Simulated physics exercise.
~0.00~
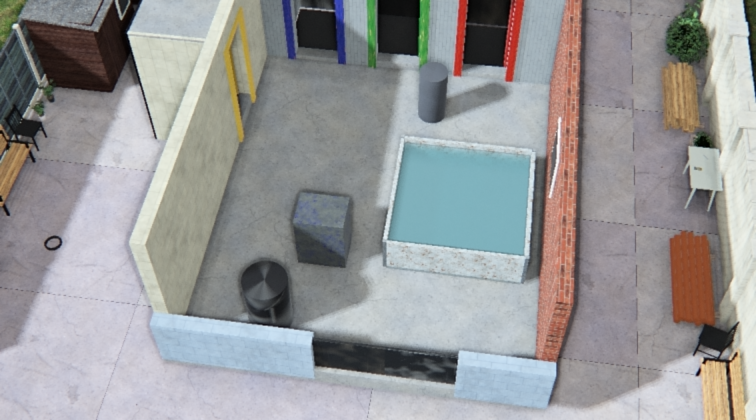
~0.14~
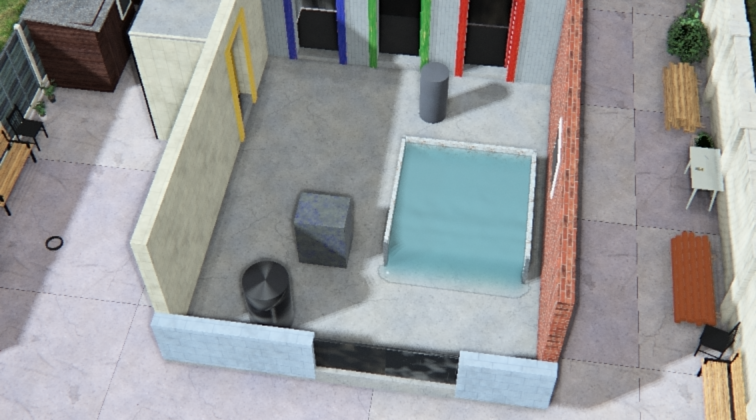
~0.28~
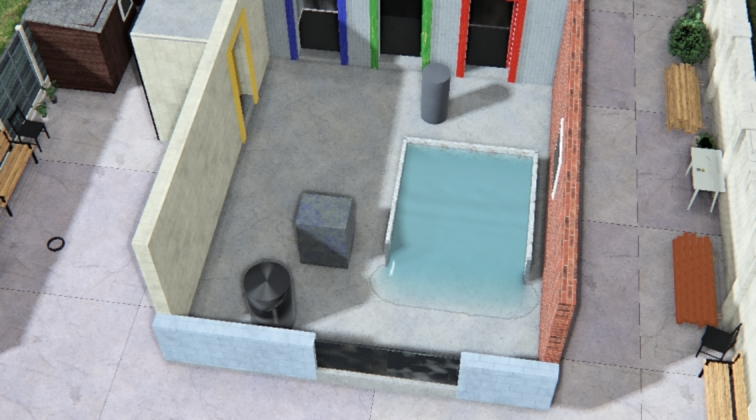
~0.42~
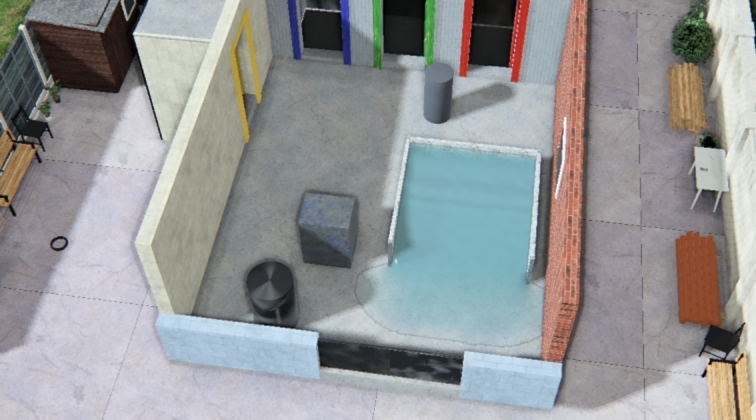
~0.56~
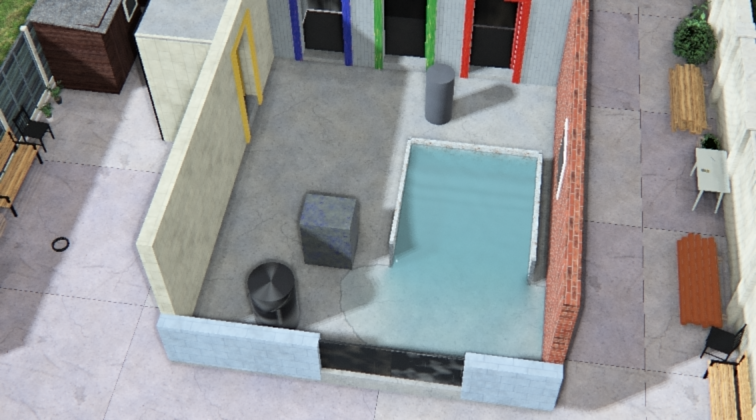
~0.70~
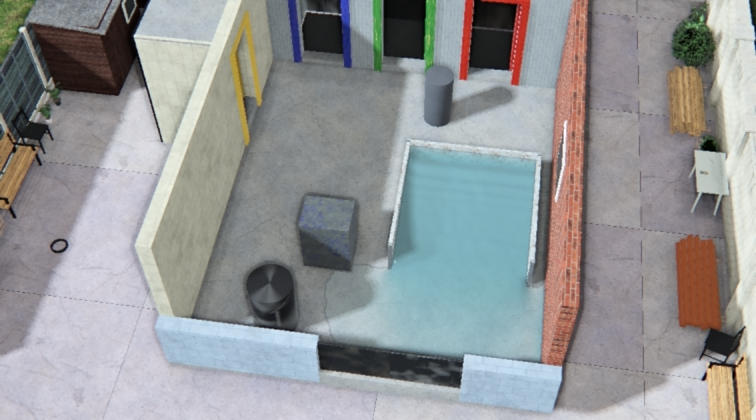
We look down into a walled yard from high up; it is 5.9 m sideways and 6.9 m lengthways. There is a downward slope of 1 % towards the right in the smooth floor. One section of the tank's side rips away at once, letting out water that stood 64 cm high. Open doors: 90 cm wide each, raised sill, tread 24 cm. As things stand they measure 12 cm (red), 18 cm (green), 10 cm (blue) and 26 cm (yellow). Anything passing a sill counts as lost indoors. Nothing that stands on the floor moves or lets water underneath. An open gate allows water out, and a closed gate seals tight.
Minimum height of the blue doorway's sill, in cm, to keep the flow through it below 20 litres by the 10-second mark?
Roughly 9 cm.
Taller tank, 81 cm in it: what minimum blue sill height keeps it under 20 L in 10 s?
About 13.5 centimetres.
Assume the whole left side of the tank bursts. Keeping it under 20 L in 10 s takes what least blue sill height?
Near 24 cm.
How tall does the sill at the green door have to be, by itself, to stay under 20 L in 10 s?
The green door needs around 8.5 cm.
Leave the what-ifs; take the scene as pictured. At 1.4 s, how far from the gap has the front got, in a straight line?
Near 3.6 metres, give or take.
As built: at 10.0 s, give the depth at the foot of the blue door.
Lab note: Depth approx. 9.0 cm.
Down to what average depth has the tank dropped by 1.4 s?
On average, around 36 cm.
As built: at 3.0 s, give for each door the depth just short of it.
Lab note, cm: Red 0; green 0; blue 0; yellow 0.
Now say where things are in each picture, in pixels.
The first frame shows still water, 64 cm deep, in the tank at (462, 197); the blue door at (315, 24) is dry.
In the second frame, the gap is at (455, 266), the front 0.3 m out at (387, 277); the back of the tank holds 64 cm.
In the third frame, water pours out at (456, 268) and has run 0.7 m, to (392, 299); about 12 cm deep outside, 64 cm at the back.
In the fourth frame, the front is at (408, 331), 1.3 m from the gap at (459, 268); 3.6 m2 of floor is wet, 64 cm left at the back.
In the fifth frame, the gap is at (460, 269), the front 1.8 m out at a hidden place; the back of the tank holds 64 cm.
In the sixth frame, water pours out at (459, 271) and has run 2.0 m, to a hidden place; about 9 cm deep outside, 58 cm at the back; the blue door at (320, 27), 5.9 m from the gap, is still 5.4 m from the nearest water.
After 1.4 s water covers 20 % of the floor, deepest (52 cm) near (531, 389); it has not reached the blue door.
After 3.0 s water covers 35 % of the floor, deepest (40 cm) near (294, 338); it has not reached the blue door.
After 10.0 s water covers 100 % of the floor, deepest (18 cm) near (532, 88); 9 cm at the blue door, 12 litres in over its 10 cm sill.
At the blue door as built, the water arrived by 5.4 s and peaked near 14 cm at 6.0 s.
Run again over the same 10 s with other heights there, 29 litres in over 8 cm, 9 litres over 10.5 cm. The limit of 20 litres is kept from about 9 cm up.
